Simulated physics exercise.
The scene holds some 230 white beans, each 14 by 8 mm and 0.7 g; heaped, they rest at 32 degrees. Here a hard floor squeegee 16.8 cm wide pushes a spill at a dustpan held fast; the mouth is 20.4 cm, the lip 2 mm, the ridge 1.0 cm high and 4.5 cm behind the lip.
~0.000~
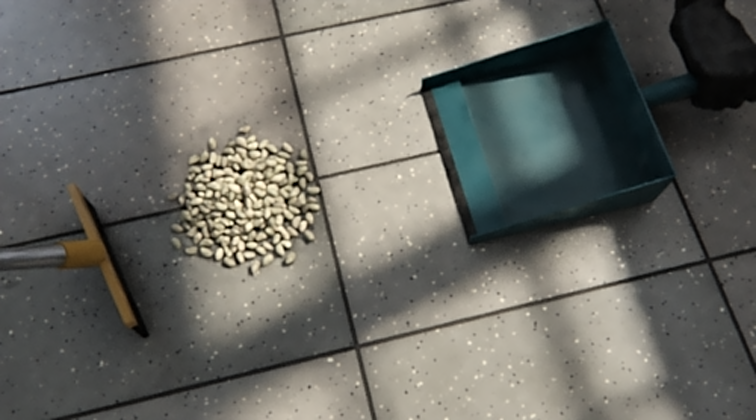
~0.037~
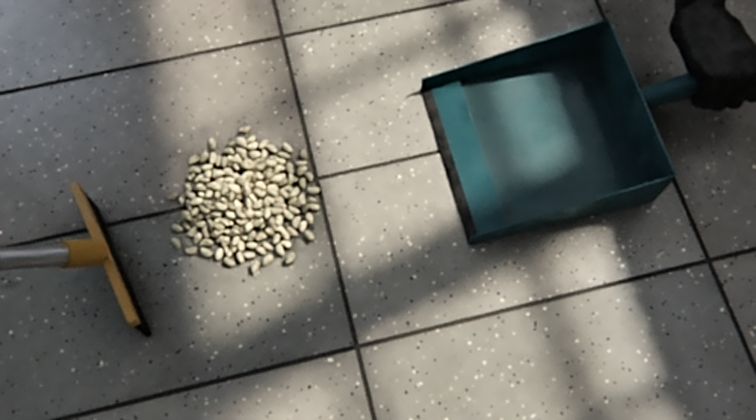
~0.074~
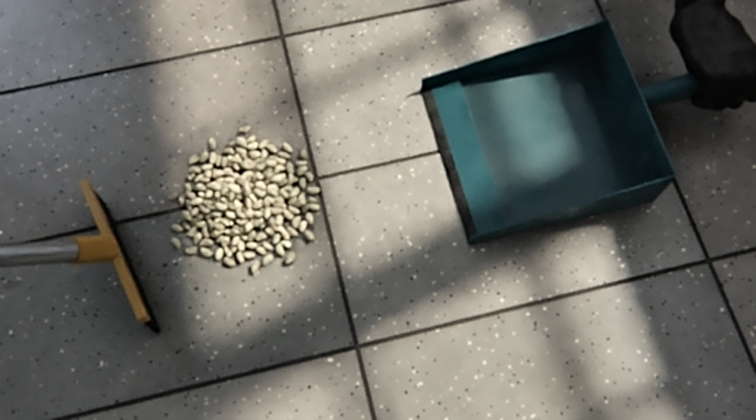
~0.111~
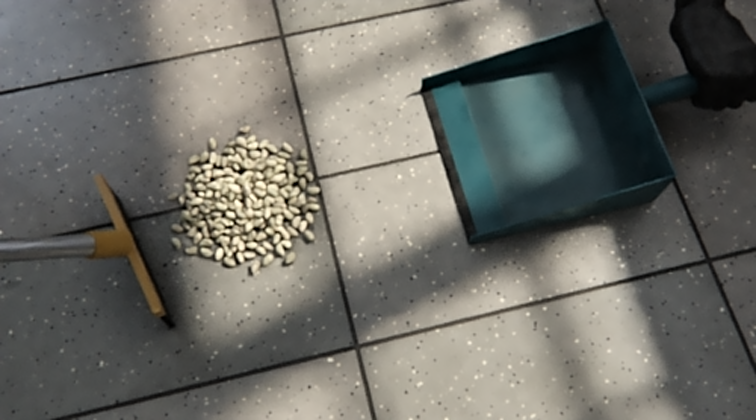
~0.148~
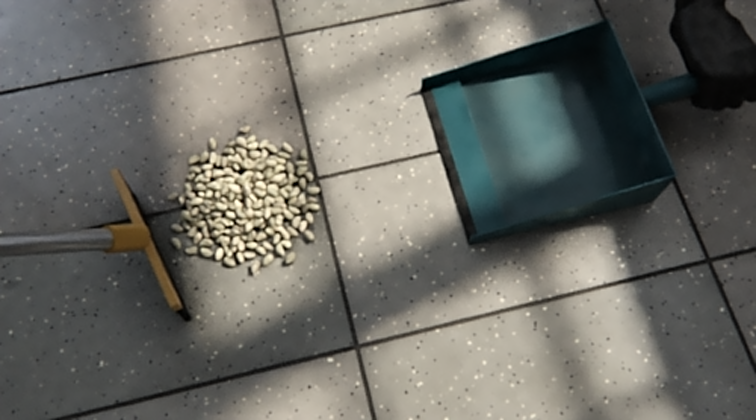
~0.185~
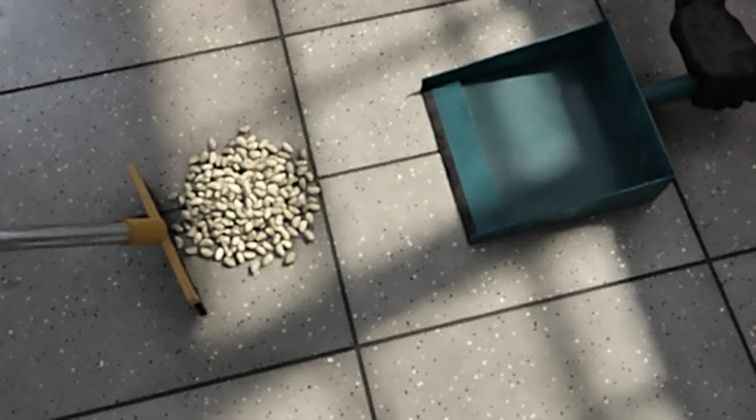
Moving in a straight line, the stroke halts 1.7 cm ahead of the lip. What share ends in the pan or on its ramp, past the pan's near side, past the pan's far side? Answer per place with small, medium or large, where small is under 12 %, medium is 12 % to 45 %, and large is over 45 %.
In the pan or on its ramp medium, past the pan's near side small, past the pan's far side medium.
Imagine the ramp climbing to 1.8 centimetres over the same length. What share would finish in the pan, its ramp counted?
20 %.
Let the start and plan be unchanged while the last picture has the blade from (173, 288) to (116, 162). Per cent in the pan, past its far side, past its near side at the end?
You'd see pan at 5, far at 50 and near at 0.
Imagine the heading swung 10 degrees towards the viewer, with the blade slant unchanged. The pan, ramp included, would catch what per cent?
Under that change, roughly 10 in a hundred.
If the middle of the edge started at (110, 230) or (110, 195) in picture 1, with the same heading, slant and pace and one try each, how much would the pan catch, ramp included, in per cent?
First try about 25 per cent, second about 15 per cent.
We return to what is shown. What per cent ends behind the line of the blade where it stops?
Some 30 percent, give or take.
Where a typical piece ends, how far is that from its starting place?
Around 22 centimetres.
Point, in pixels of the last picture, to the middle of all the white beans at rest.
I'd say roughly (414, 125).
Then, at 0.48 s, middle of the blade 18 cm from the lip; 0 % over the lip, far side 5 %, near side 0 %.
Then, at 0.67 s, middle of the blade 9 cm from the lip; 0 % over the lip, far side 15 %, near side 0 %.
After 0.98 s, middle of the blade 4 cm from the lip; 20 % over the lip, far side 20 %, near side 5 %.
By 1.9 s all is still; pan 20 %, near side 5 %, far side 20 %, in front of the lip or behind the blade 55 %.
